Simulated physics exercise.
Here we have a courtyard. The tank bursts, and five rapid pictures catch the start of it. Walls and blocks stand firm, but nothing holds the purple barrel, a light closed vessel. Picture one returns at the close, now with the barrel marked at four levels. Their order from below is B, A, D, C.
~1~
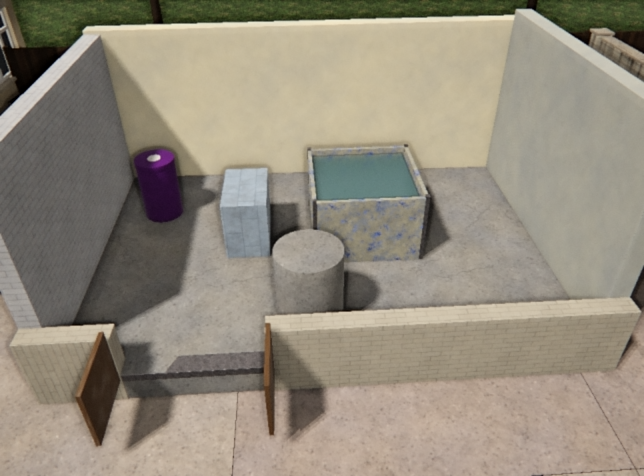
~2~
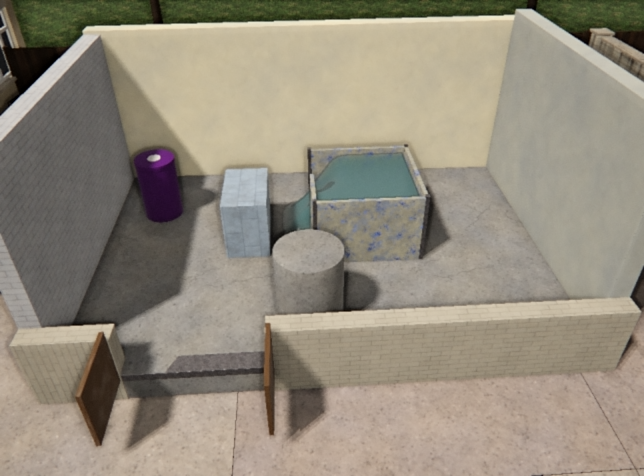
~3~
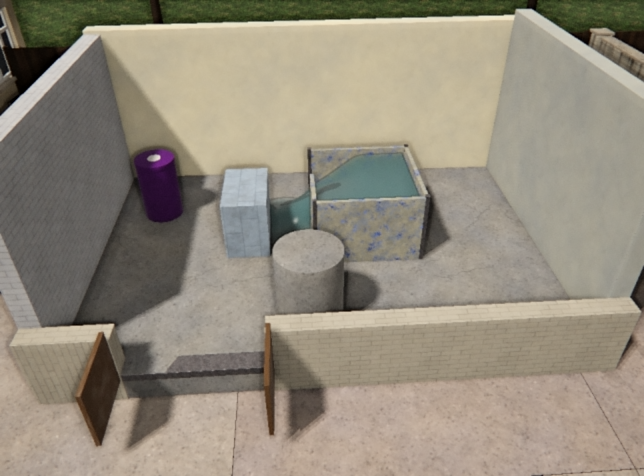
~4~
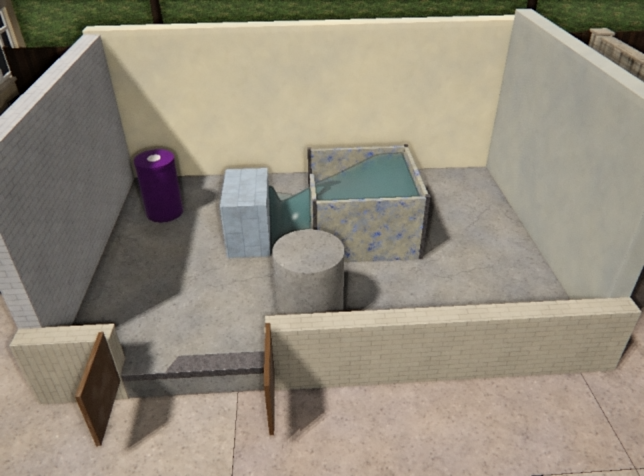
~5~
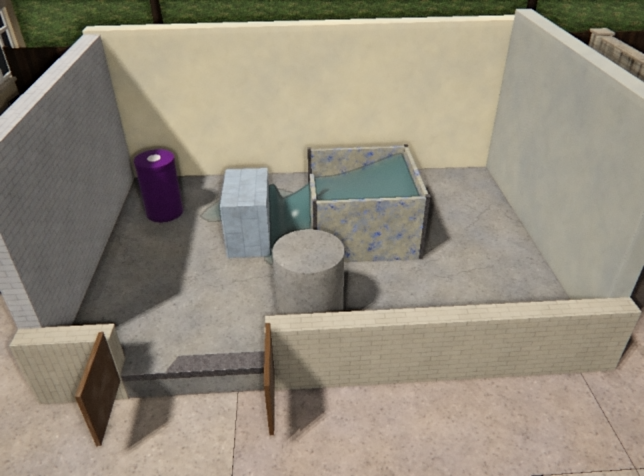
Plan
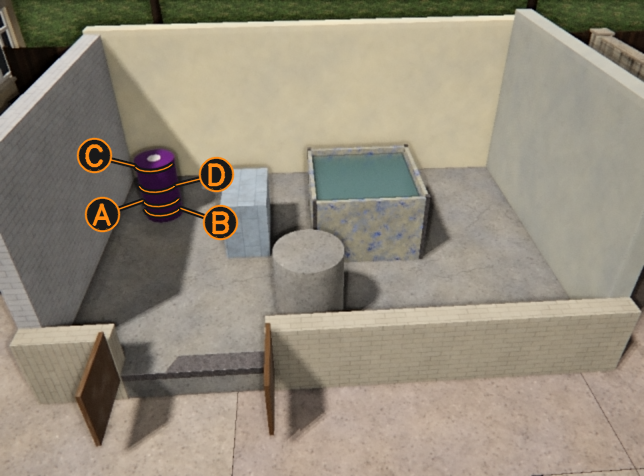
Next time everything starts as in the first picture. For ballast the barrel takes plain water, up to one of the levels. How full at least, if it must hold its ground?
Take A.
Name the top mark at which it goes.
That is mark B.
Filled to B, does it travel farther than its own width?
Yes, clearly.
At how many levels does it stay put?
Three.
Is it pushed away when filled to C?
No.
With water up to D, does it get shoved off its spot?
No.
On the marked copy, A at (158, 206); B at (160, 215); C at (150, 171); D at (155, 192); from the bottom up B, A, D, C.
With A, it does not move.
With B, it is pushed about its own width away.
With C, it does not move.
With D, it does not move.
